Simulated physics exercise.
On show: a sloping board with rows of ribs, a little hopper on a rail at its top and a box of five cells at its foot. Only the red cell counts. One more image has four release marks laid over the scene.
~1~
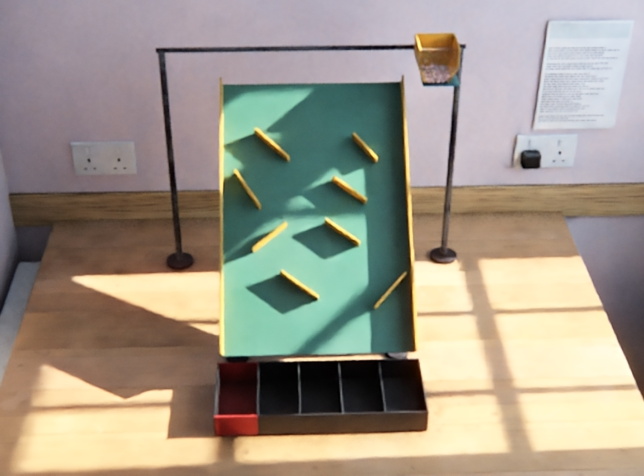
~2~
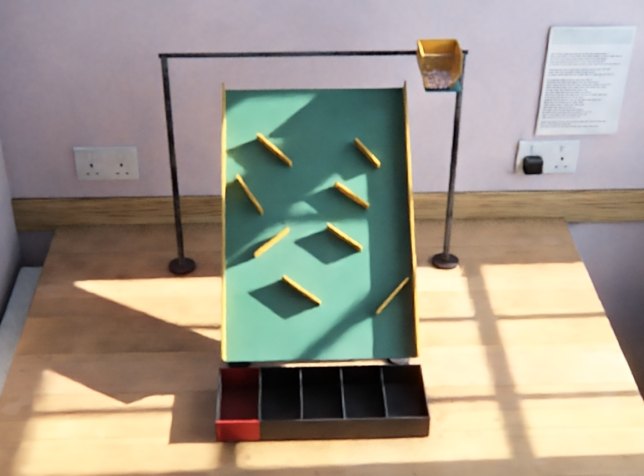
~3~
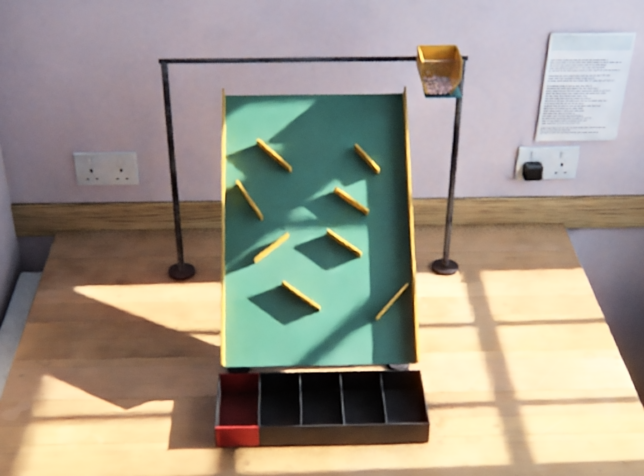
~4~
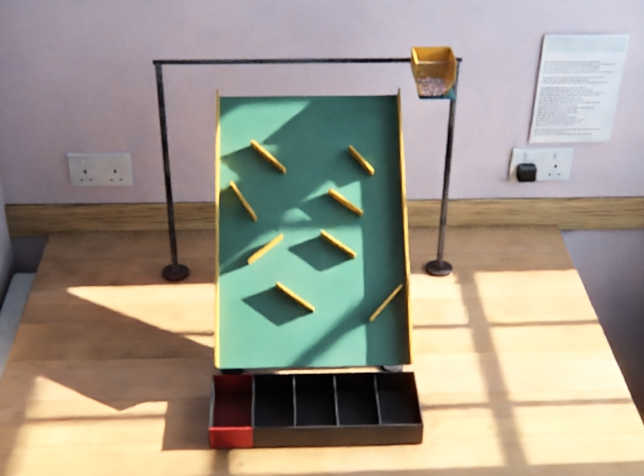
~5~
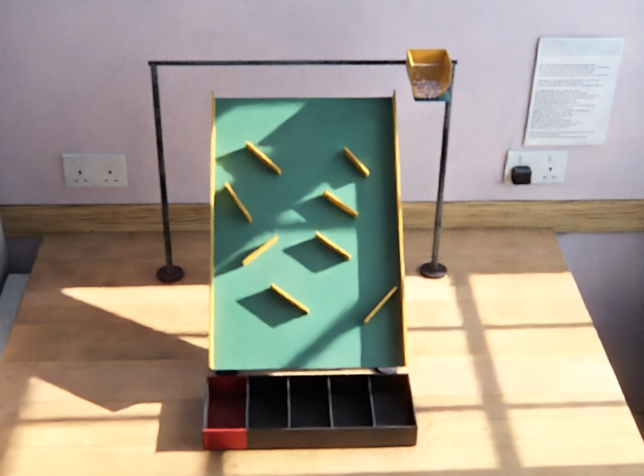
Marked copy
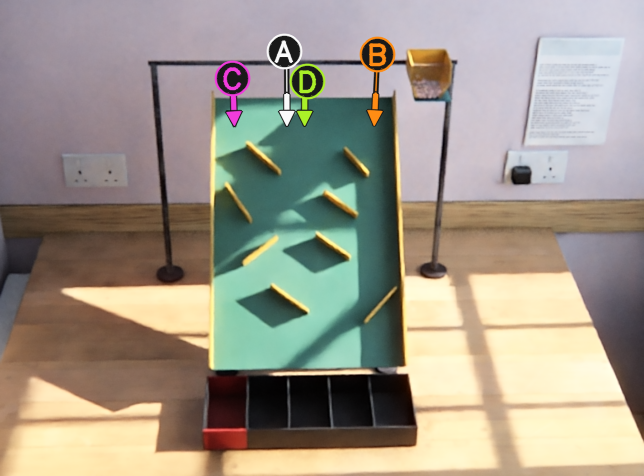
A green sloping board with yellow ribs stands still as the view shifts very slightly.
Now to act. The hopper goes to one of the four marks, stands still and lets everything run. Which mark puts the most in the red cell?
C beats the others.
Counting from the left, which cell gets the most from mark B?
The third from the left.
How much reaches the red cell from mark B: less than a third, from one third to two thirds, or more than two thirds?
It is less than a third.
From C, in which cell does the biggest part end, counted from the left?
It is the first one.
On the marked copy, mark A meets the board at (286, 120); mark B meets the board at (374, 119); mark C meets the board at (234, 120); mark D meets the board at (304, 120).
Choosing A, none in the red cell, about two thirds in other cells, about a third outside the box.
Choosing B, none in the red cell, about two thirds in other cells, about a third outside the box.
Choosing C, about a third in the red cell, about a quarter in other cells, about a third outside the box.
Choosing D, a small part in the red cell, about two thirds in other cells, about a quarter outside the box.
